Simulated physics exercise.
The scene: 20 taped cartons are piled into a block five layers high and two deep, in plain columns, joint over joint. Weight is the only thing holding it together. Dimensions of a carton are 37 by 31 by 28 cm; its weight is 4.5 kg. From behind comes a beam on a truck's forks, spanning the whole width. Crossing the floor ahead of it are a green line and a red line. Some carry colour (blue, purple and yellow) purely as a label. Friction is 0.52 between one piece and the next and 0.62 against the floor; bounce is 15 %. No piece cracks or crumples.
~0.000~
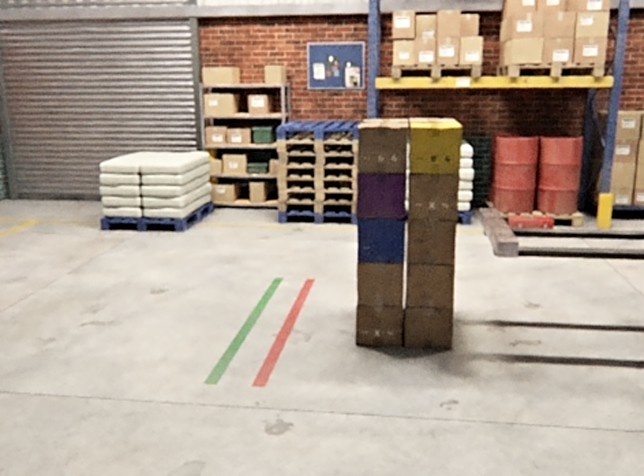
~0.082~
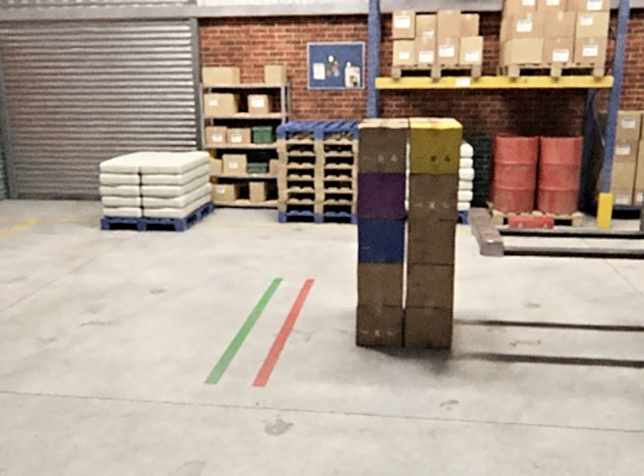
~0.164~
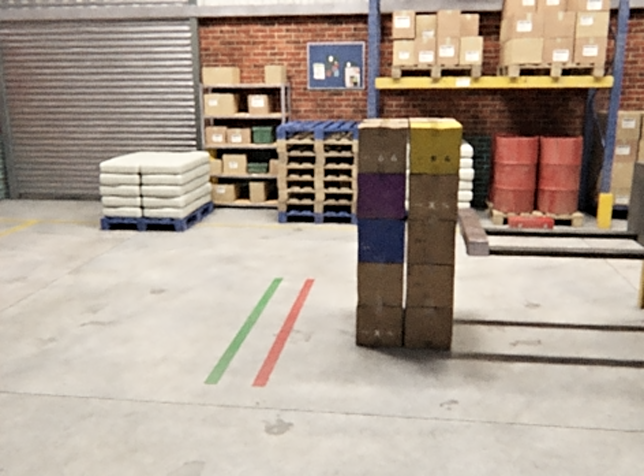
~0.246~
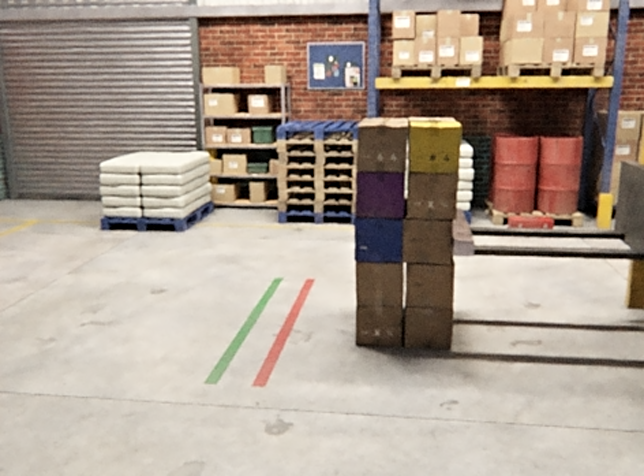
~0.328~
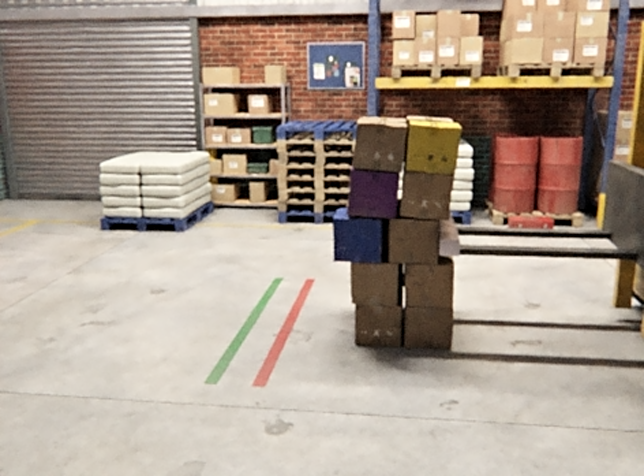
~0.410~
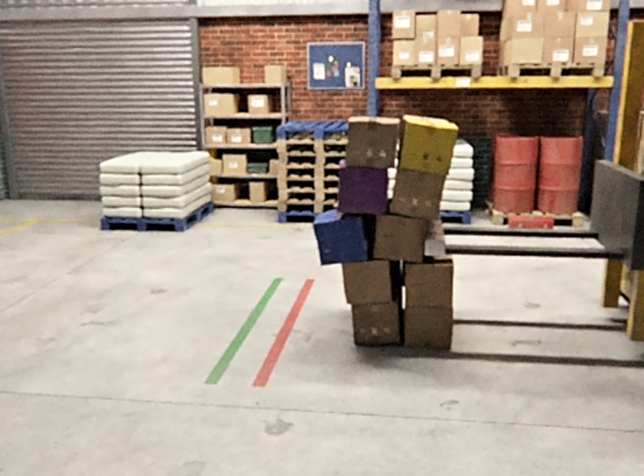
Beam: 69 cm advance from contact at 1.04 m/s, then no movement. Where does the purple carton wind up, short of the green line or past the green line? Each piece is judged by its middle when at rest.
Across the line.
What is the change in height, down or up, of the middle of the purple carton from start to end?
It finishes some 55 cm lower than at the start.
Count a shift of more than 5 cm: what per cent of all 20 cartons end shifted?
The share is 80 %.
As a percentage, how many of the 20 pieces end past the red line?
40 per cent or so.
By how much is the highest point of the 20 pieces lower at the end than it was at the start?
About 35 cm lower.
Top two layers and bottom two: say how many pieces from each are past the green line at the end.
Top group: 4; bottom group: 0.
After 0.58 s, none of the 20 cartons past the green line, 16 disturbed; purple carton 29 cm from its place; blue carton 26° from how it stood.
After 0.86 s, 1 of the 20 cartons past the green line; purple carton 5° from how it stood, 21 cm lower; blue carton on its side.
After 1.36 s, 6 of the 20 cartons past the green line; purple carton on its side; blue carton upside down.
In the end (3.0 s), 6 of the 20 cartons past the green line; purple carton on its side; blue carton upside down; yellow carton on its side. From the last view, middles, purple carton near (190, 271), blue carton near (190, 311).
